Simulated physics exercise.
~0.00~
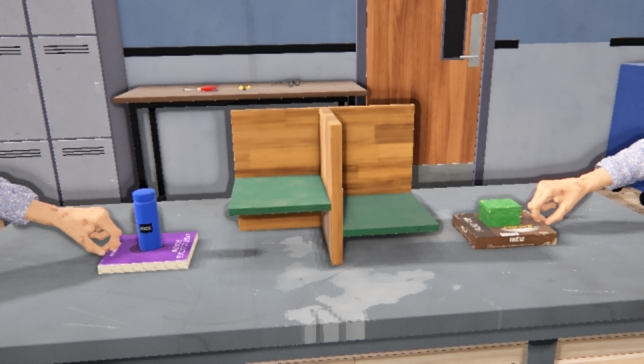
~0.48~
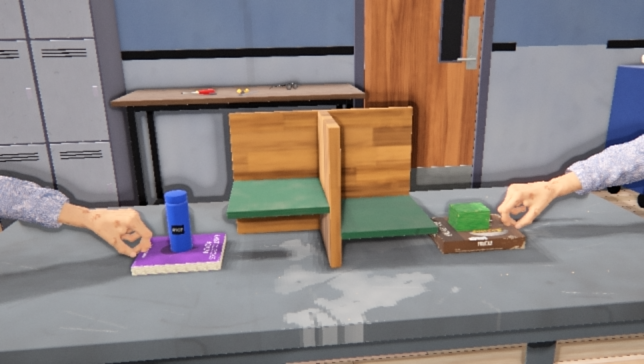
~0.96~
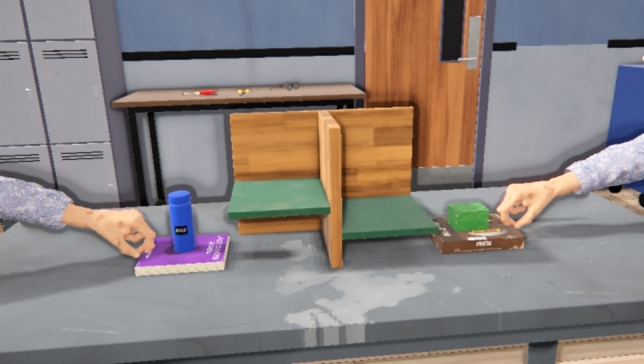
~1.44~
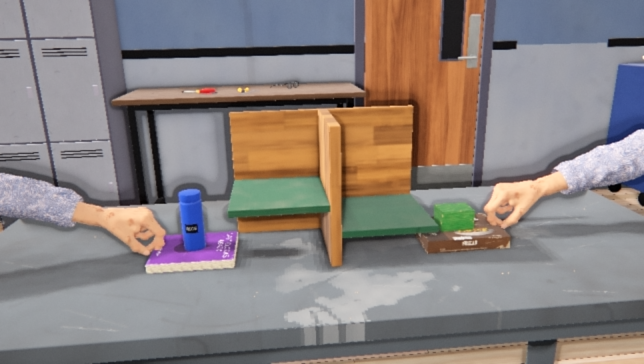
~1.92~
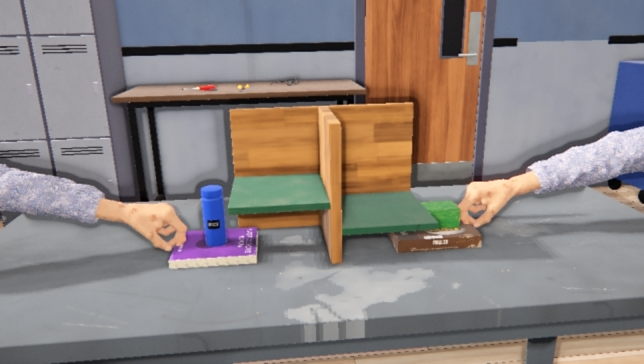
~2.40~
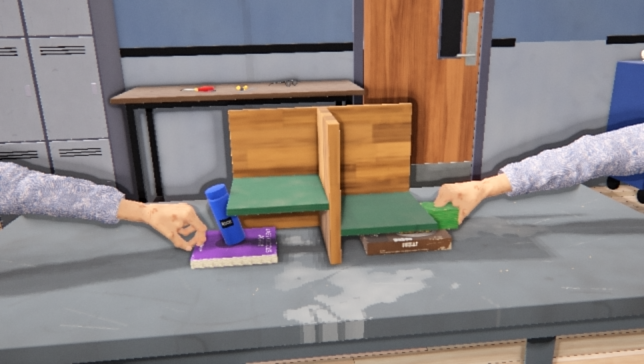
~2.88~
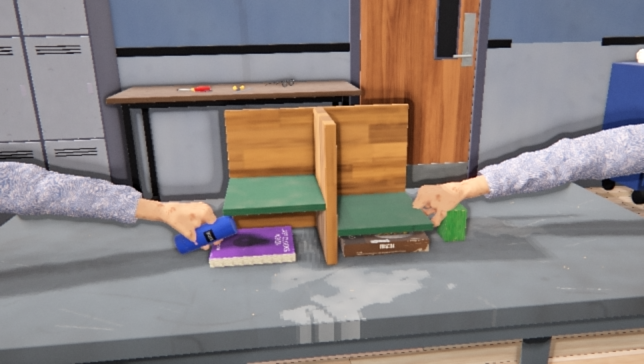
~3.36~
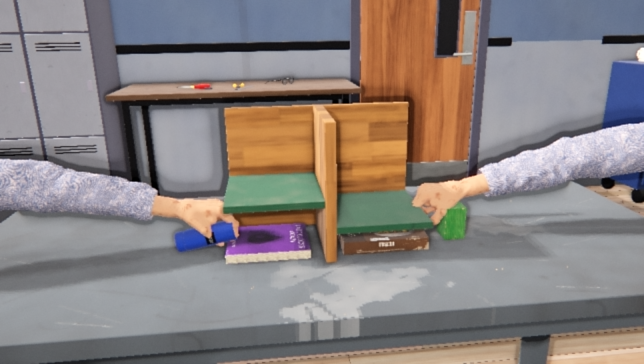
Two hands slide books under green shelves, and the blue bottle and green block get knocked off.
